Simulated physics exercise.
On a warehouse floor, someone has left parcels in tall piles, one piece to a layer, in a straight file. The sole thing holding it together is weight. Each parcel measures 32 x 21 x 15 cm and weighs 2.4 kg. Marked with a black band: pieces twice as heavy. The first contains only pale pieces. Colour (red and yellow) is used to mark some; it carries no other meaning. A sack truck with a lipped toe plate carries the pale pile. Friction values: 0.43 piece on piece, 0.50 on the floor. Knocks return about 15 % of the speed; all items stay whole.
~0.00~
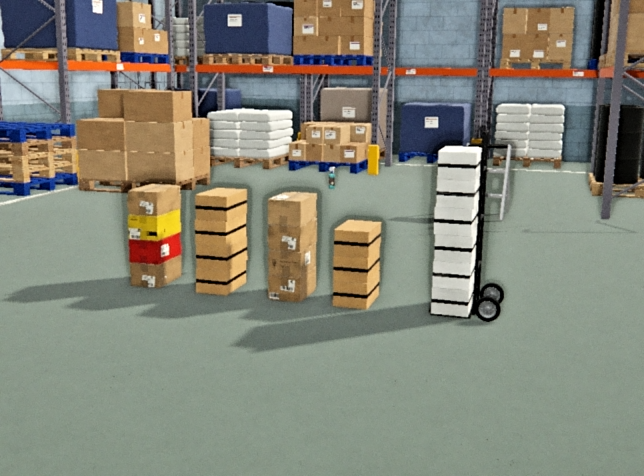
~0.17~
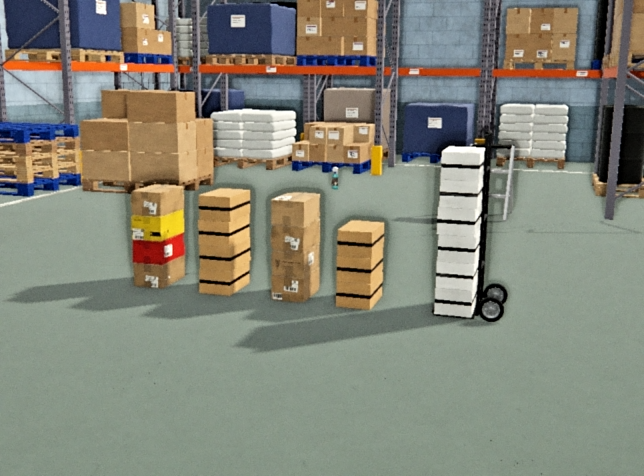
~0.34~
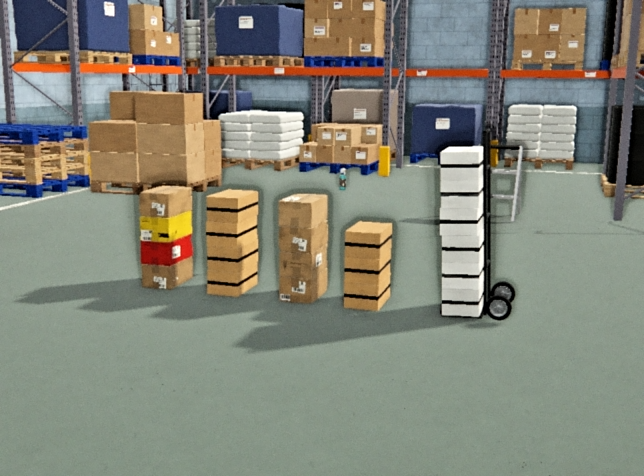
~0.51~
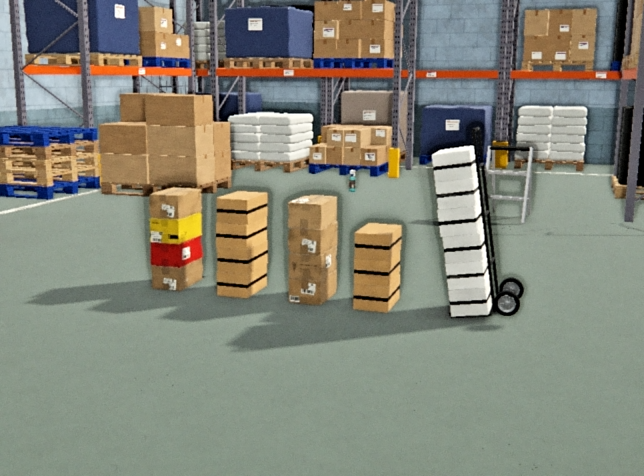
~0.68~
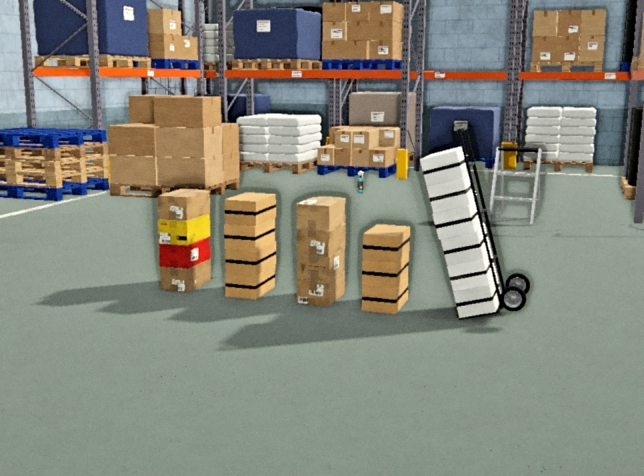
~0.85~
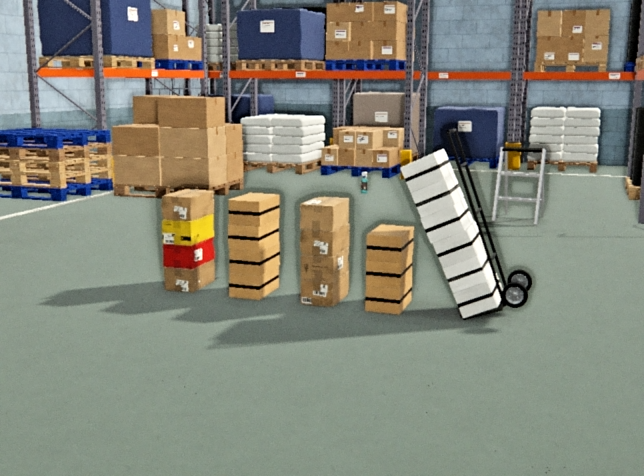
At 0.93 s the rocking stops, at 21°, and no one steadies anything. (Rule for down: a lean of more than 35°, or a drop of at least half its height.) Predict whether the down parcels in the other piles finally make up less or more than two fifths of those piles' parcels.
They make up less than two fifths.
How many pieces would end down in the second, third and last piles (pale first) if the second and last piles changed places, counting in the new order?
Count of fallen pieces - second: 2; third: 2; last: 0.
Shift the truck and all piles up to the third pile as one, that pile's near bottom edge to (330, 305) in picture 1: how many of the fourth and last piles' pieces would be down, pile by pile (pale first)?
That would give fourth 0, last 0.
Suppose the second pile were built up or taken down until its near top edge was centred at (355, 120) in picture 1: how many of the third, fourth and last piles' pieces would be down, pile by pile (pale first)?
Third 4, fourth 4, last 3.
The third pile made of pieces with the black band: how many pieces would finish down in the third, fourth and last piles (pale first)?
Pieces down: Third pile 0, fourth pile 0, last pile 0.
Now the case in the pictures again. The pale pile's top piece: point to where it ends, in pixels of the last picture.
It should be centred near (342, 210) in the final frame.
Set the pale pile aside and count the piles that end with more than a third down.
In total, 0.
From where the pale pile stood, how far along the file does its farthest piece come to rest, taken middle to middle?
90 cm.
By 0.92 s, 0 of the pale pile down; none of the 15 other parcels down.
By 1.06 s, 6 of the pale pile down; none of the 15 other parcels down, 1 disturbed.
By 1.26 s, 6 of the pale pile down; none of the 15 other parcels down, 4 disturbed.
By 1.54 s, 6 of the pale pile down; 1 of the 15 other parcels down.
When it is over (2.1 s), 6 of the pale pile down; 1 of the 15 other parcels down; yellow parcel unmoved; red parcel unmoved. That is 7 per cent. In pixels of the last frame, middles, yellow parcel near (188, 228), red parcel near (189, 251).
